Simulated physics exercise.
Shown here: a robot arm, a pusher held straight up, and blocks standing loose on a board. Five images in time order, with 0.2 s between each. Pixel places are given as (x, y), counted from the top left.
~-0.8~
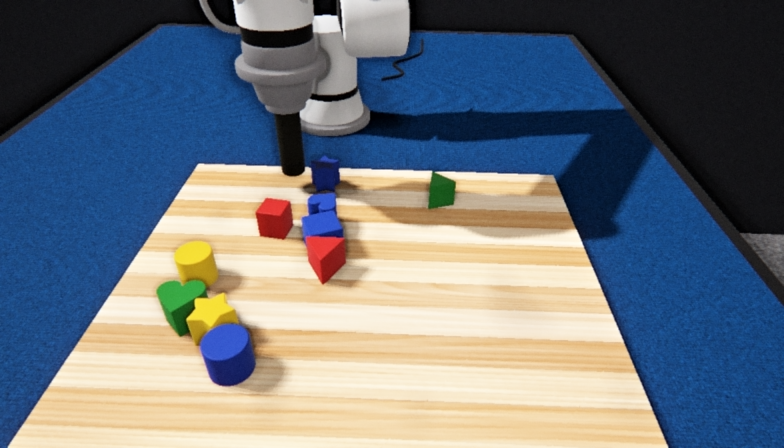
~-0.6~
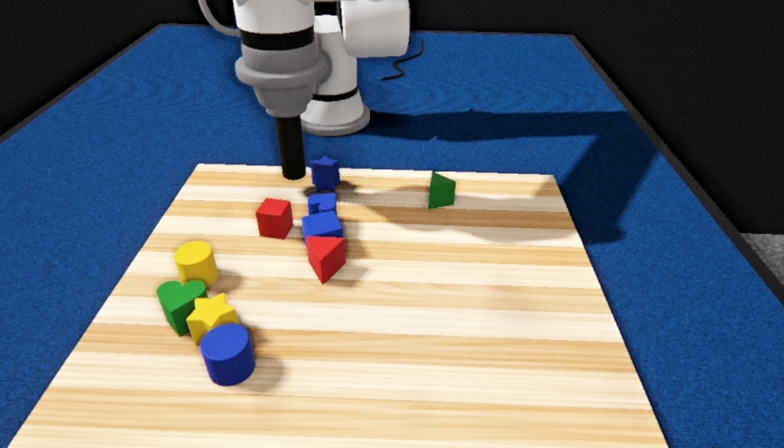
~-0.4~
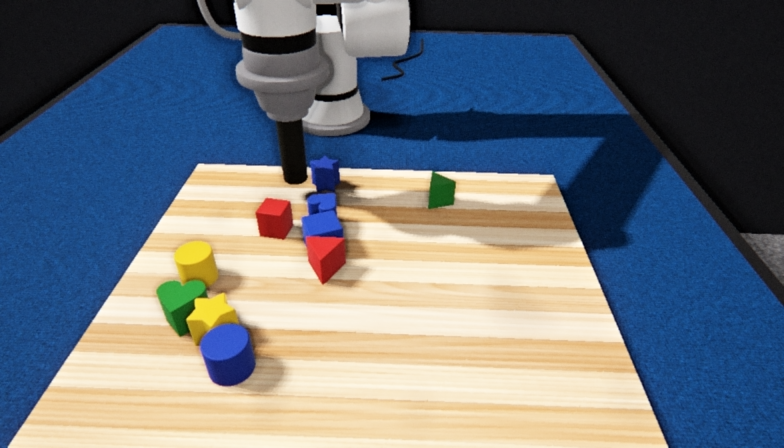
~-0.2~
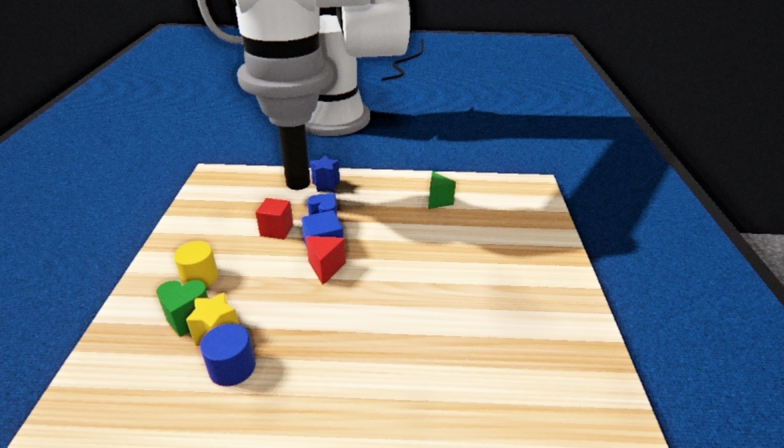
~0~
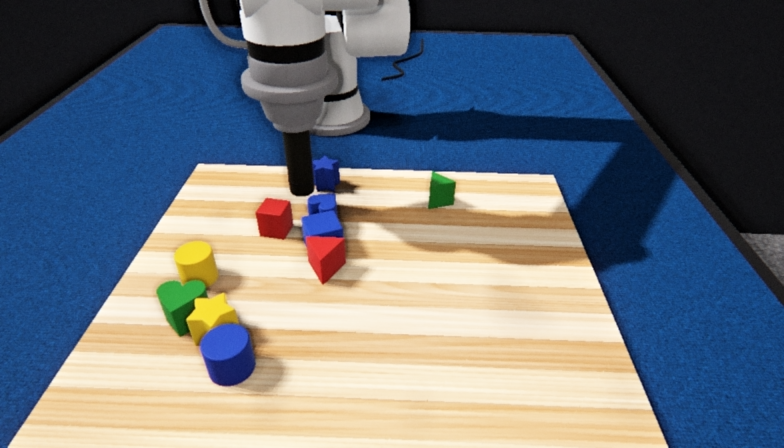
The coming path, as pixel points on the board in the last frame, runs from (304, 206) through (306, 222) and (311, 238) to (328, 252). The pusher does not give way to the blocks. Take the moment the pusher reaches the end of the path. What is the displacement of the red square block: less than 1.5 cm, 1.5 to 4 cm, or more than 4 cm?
If I had to pick, the red square block travels less than 1.5 cm here.
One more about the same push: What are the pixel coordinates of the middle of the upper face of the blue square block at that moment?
Close to (347, 247).
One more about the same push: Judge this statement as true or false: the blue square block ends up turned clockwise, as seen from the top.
This is true.
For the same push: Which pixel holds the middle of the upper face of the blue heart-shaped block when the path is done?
If I read the scene right, the answer is (343, 214).
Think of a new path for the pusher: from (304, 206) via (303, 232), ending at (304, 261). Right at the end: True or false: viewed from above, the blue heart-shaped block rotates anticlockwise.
The statement is true.
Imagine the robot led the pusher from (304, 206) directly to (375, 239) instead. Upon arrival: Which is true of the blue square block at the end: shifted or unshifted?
Moved off its spot.
On the path given first. One third of the way, pusher (305, 206); blue square block (324, 223); blue heart-shaped block (329, 204), turned 30° anticlockwise.
Two thirds of the way, pusher (309, 223); blue square block (331, 231), turned 25° clockwise; red triangle (325, 250); blue heart-shaped block (335, 209), turned 85° anticlockwise.
At the end, pusher (326, 236); red square block unmoved; blue square block (347, 247), turned 30° clockwise; red triangle (333, 266); blue heart-shaped block (343, 214), turned 135° anticlockwise.
